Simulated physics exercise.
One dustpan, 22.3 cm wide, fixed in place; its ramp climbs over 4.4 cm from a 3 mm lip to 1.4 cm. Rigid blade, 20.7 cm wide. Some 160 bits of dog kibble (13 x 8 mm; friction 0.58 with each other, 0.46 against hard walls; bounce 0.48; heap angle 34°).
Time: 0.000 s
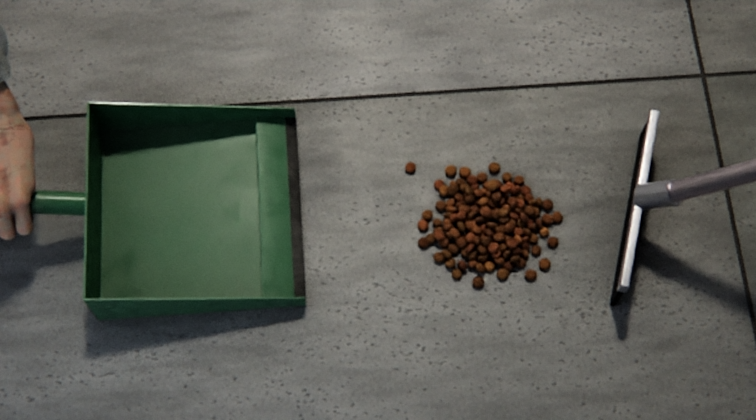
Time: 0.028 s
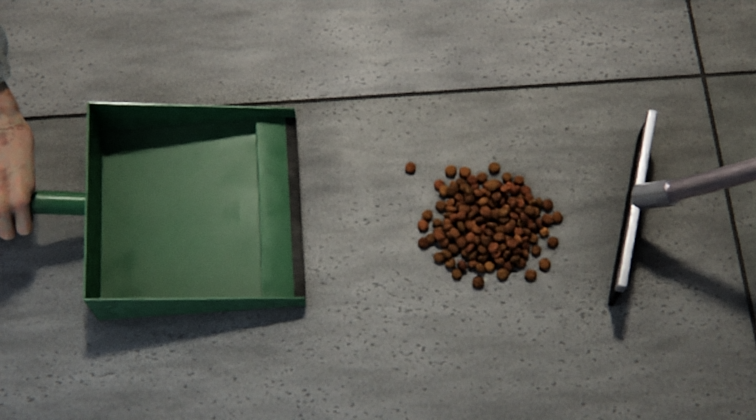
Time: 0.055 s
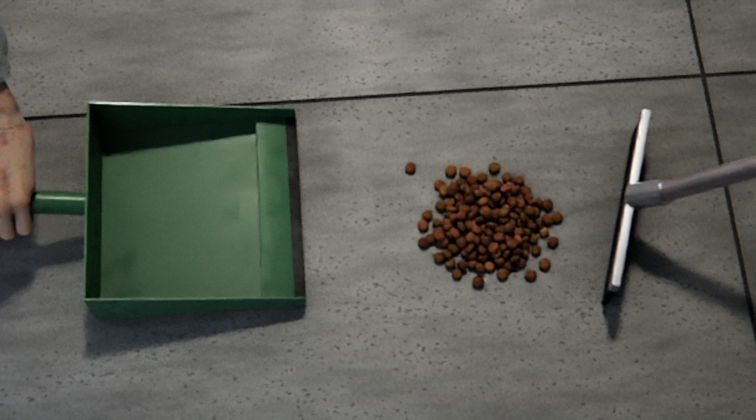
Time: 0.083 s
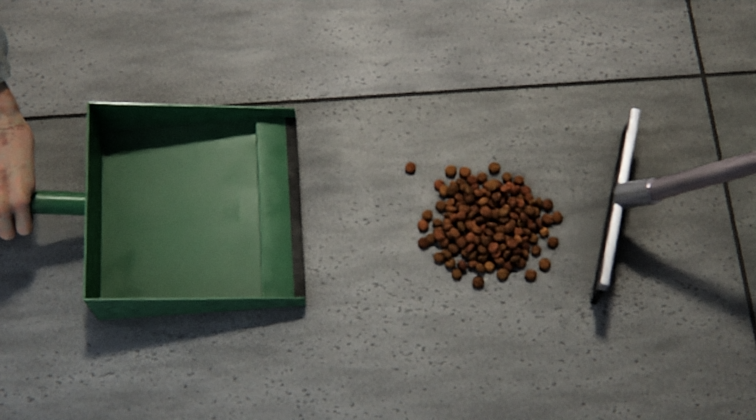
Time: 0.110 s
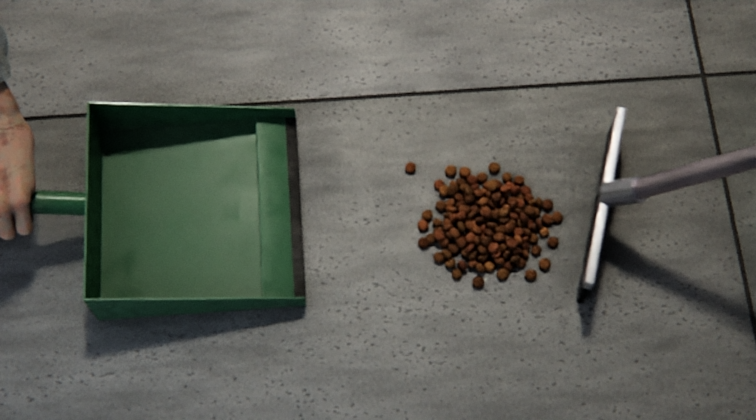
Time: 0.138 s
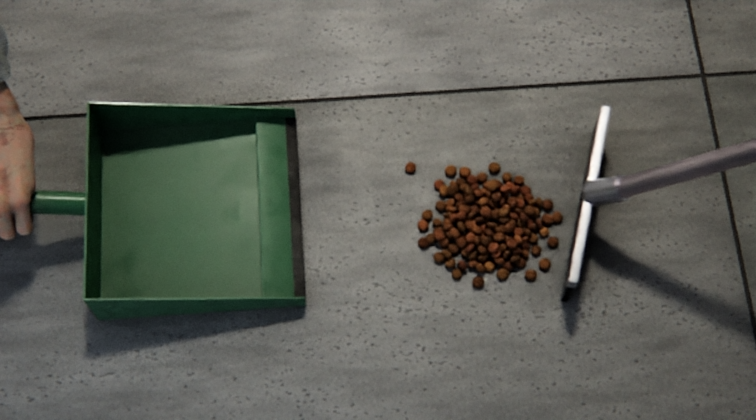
A squeegee-like blade on a pole slid a short way left across the grey tiles, closing in on a small heap of brown kibble that stayed still, while a hand held a green dustpan motionless.
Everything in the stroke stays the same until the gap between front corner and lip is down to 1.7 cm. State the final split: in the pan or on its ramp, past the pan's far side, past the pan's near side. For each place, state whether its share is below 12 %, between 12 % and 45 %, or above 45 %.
At the end, pan: I predict a mid-range share of the load; far side: I predict a minor share of the load; near side: I predict a minor share of the load.
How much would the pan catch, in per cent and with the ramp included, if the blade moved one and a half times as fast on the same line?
Share: Close to 25 %.
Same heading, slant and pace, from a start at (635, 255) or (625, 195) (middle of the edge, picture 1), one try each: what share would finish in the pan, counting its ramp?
Around 5 percent, then around 20 percent.
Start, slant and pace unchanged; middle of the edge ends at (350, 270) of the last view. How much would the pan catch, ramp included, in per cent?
I'd expect around 5 per cent.
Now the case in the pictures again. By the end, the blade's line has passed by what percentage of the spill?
5 %.
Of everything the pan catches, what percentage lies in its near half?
Roughly 70 in a hundred.
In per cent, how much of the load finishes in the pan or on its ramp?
Some 25 per cent.
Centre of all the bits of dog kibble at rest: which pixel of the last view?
In the last view, approximately (314, 200).
After 0.36 s, middle of the blade 18 cm from the lip; 0 % over the lip, far side 0 %, near side 0 %.
After 0.51 s, middle of the blade 9 cm from the lip; 0 % over the lip, far side 0 %, near side 0 %.
Then, at 0.78 s, middle of the blade 5 cm from the lip; 25 % over the lip, far side 0 %, near side 5 %.
In the end, at 1.3 s, pan 25 %, far side 5 %, near side 5 %, in front of the lip or behind the blade 70 %.
